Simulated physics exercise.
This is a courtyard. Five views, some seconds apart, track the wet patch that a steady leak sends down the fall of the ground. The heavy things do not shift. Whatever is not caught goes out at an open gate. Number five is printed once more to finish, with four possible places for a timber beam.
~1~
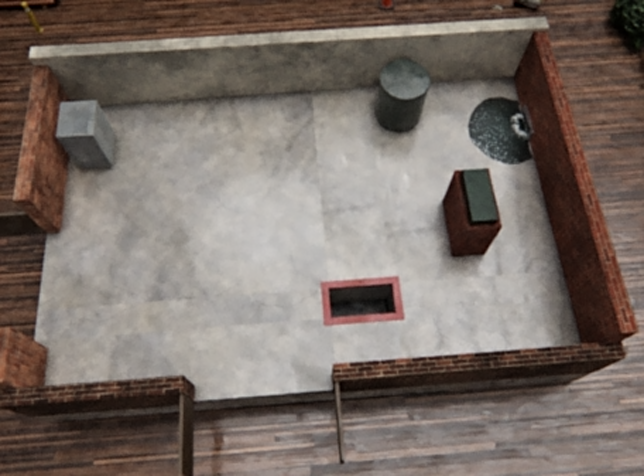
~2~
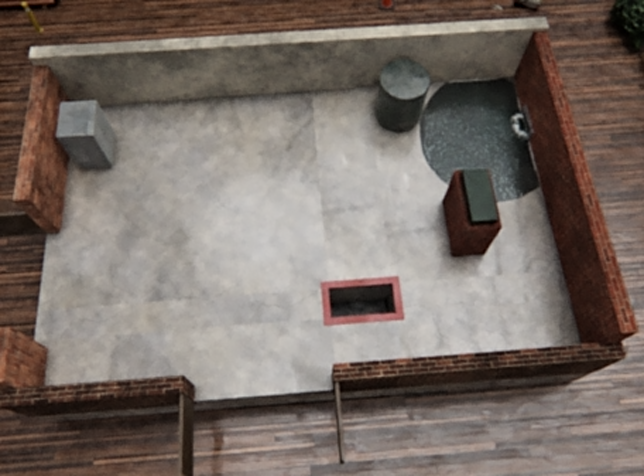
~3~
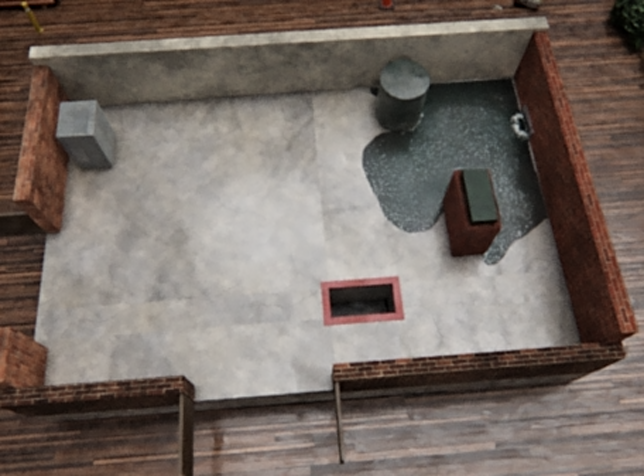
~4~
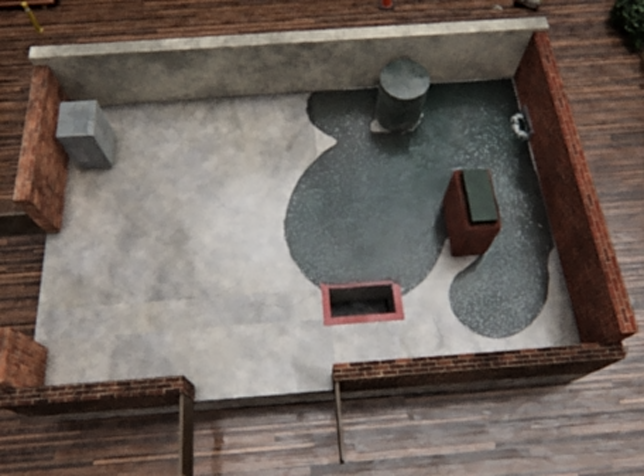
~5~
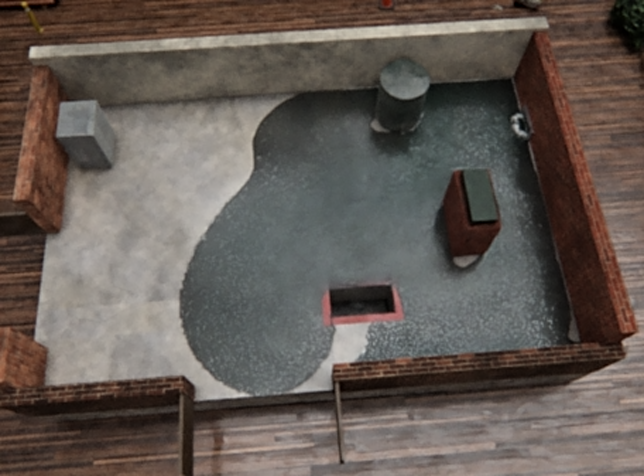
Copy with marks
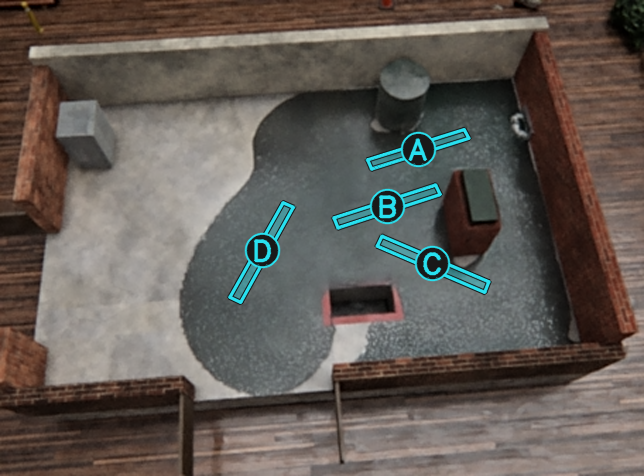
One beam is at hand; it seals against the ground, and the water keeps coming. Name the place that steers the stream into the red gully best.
D.
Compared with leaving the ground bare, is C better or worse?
Position C is worse.
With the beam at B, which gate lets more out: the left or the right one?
The left gate.
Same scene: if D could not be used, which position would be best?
A.
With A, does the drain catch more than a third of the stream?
No, it does not.
On the marked copy, A from (369, 164) to (466, 133); B from (336, 222) to (437, 189); C from (379, 241) to (486, 287); D from (235, 299) to (288, 205).
If A is chosen, about 19 % of the stream goes into the red gully, about 81 % out by the gates.
If B is chosen, about 12 % of the stream goes into the red gully, about 88 % out by the gates.
If C is chosen, about 15 % of the stream goes into the red gully, about 85 % out by the gates.
If D is chosen, about 31 % of the stream goes into the red gully, about 69 % out by the gates.
